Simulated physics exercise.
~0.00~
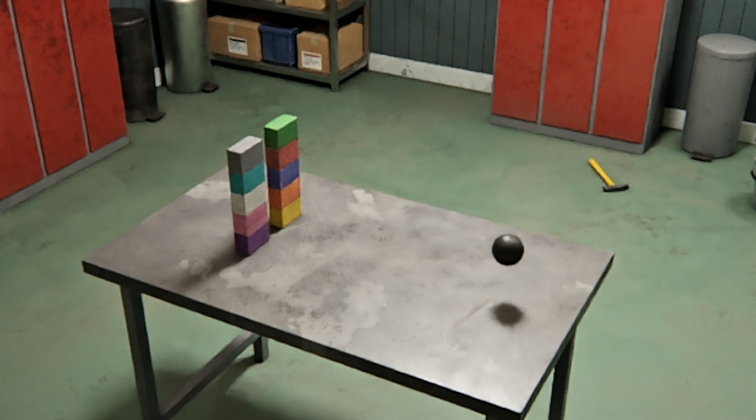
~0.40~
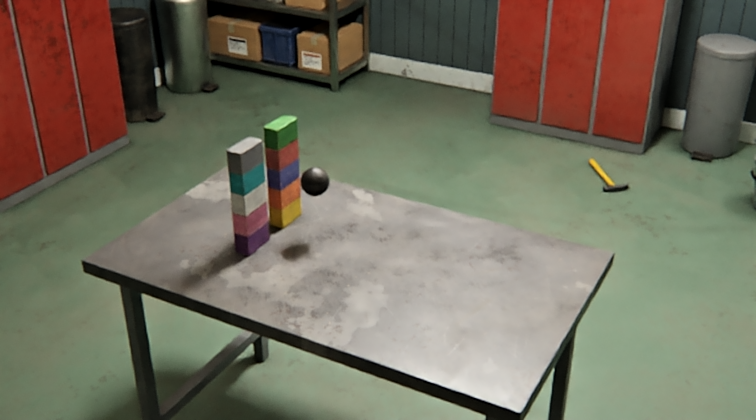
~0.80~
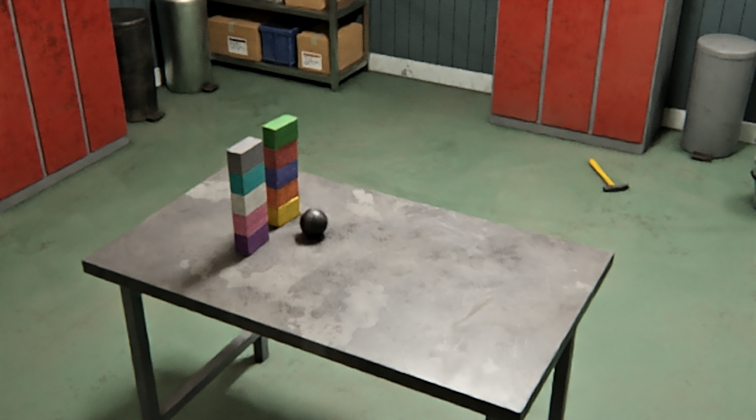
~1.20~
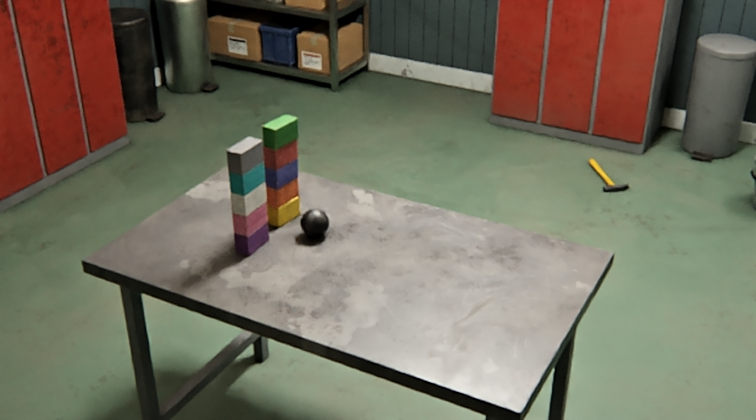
We see a black ball fly leftward over a metal table toward two stacks of coloured blocks, then drop beside the stack topped by a green block, which shifts only slightly. The ball rests on the tabletop near its base, and both stacks remain standing.
